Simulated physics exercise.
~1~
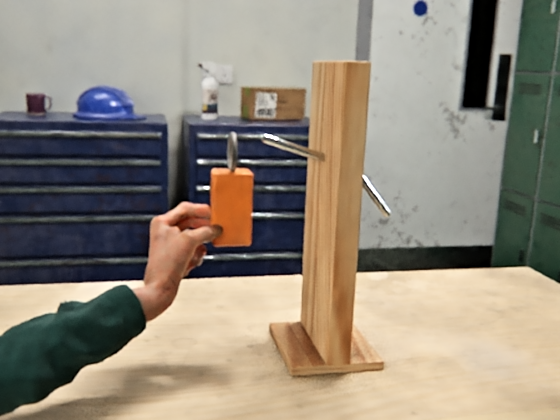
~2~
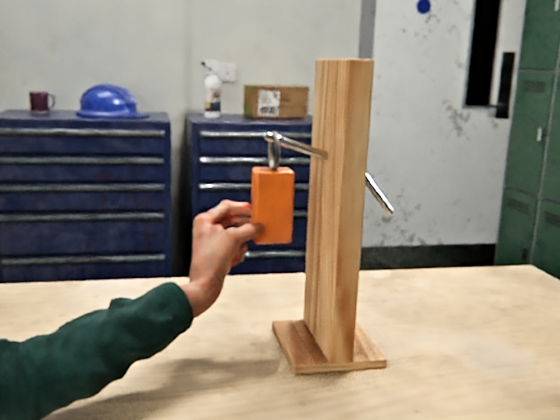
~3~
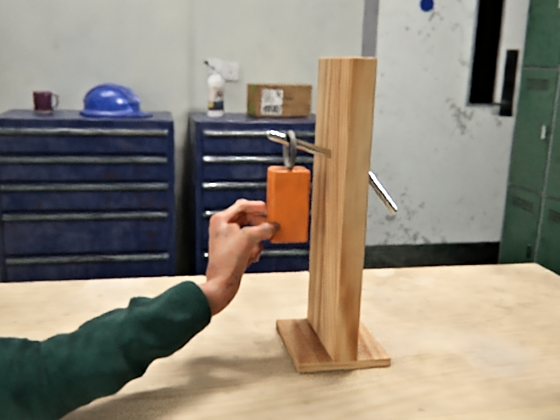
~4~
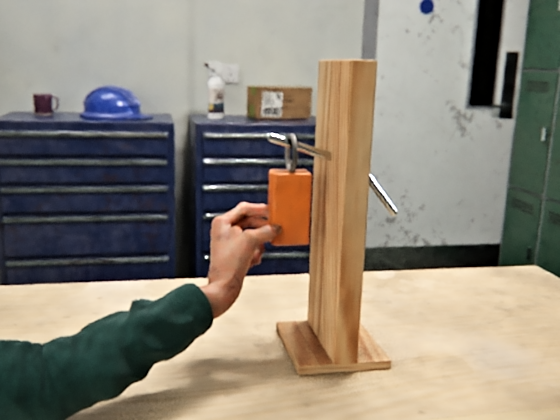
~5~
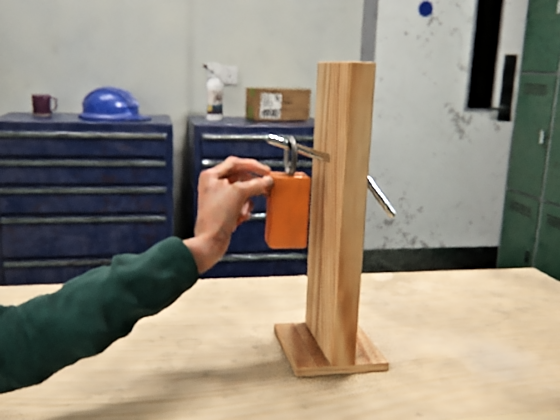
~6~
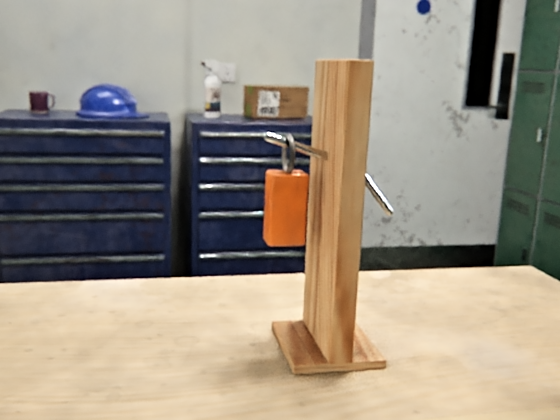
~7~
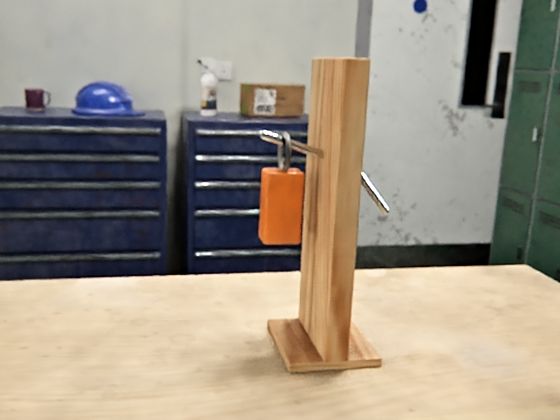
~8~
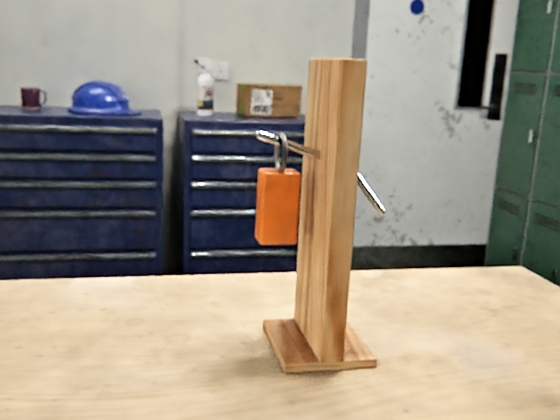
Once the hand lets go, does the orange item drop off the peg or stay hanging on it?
It stays hanging on the peg. The loop remains over the metal peg after the hand has left.
